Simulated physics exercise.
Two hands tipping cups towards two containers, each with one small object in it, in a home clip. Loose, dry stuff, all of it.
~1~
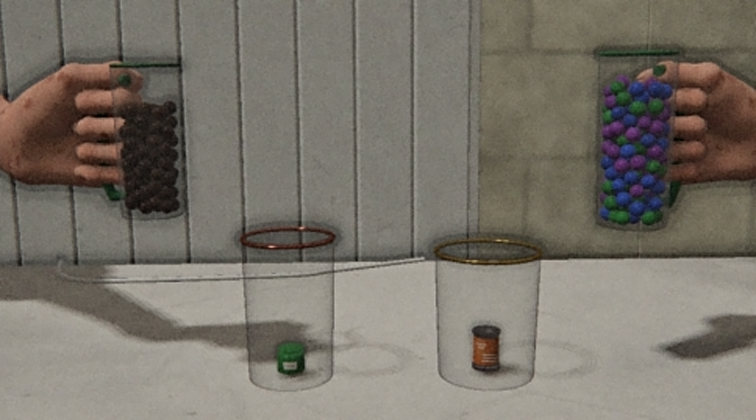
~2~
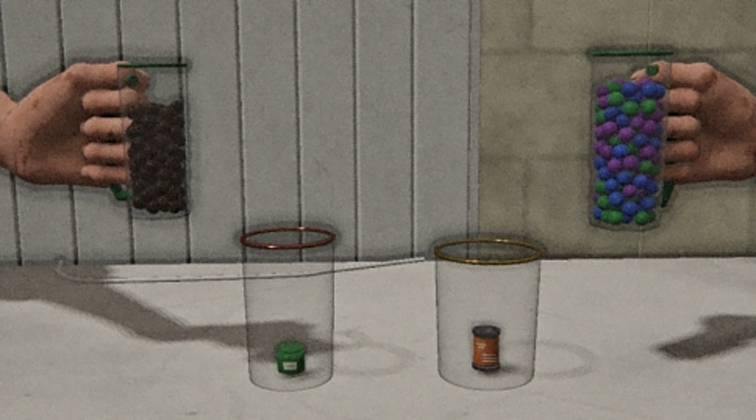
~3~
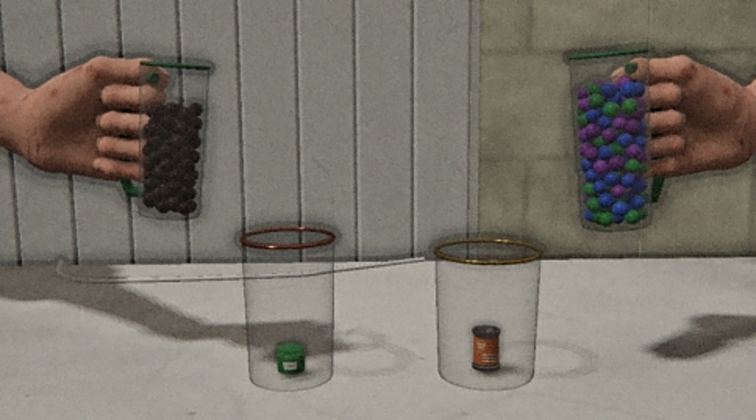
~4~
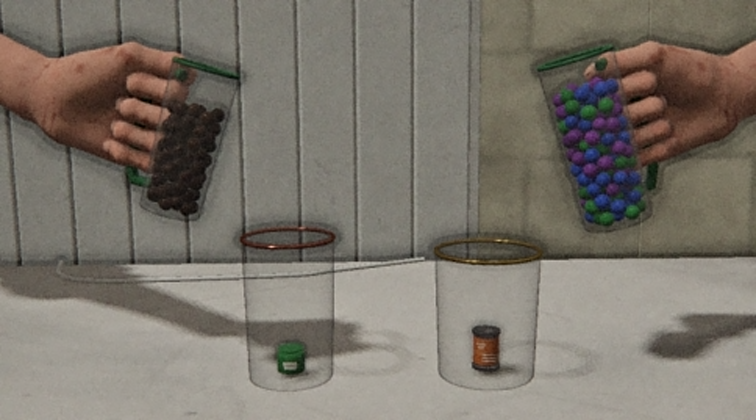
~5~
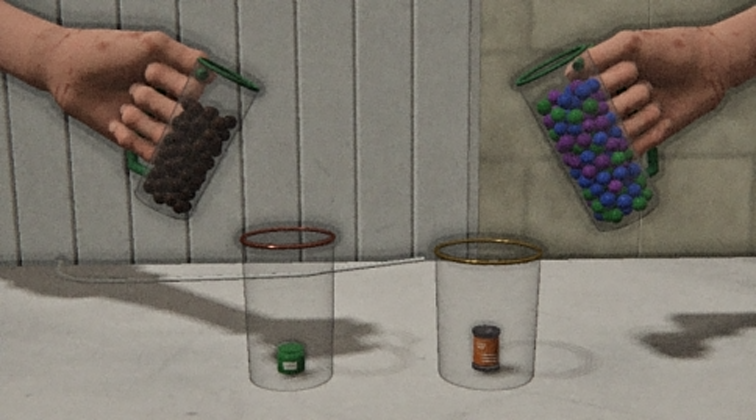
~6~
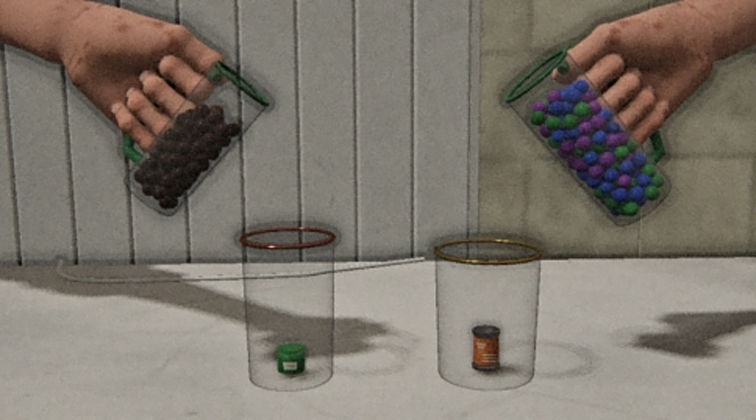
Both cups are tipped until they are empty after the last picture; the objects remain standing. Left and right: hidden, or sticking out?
Left thing vanishes from sight, right thing vanishes from sight.
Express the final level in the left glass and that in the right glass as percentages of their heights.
The left one comes to 40 %, the right one to 60 %.
Then, 0.46 s later than the last frame, left glass empty, all of its cupful still in the cup; right glass empty, all of its cupful still in the cup.
Then, 0.94 s later than the last frame, left glass nearly empty, nearly all of its cupful still in the cup; right glass nearly empty, the larger part of its cupful still in the cup.
Then, 1.52 s later than the last frame, left glass a third full, none of its cupful still in the cup; right glass half full, none of its cupful still in the cup.
When it is over, left glass a third full (surface near (290, 317)), nothing beside it; right glass two thirds full (surface near (487, 298)), nothing beside it; the left thing is covered; the right thing is covered.
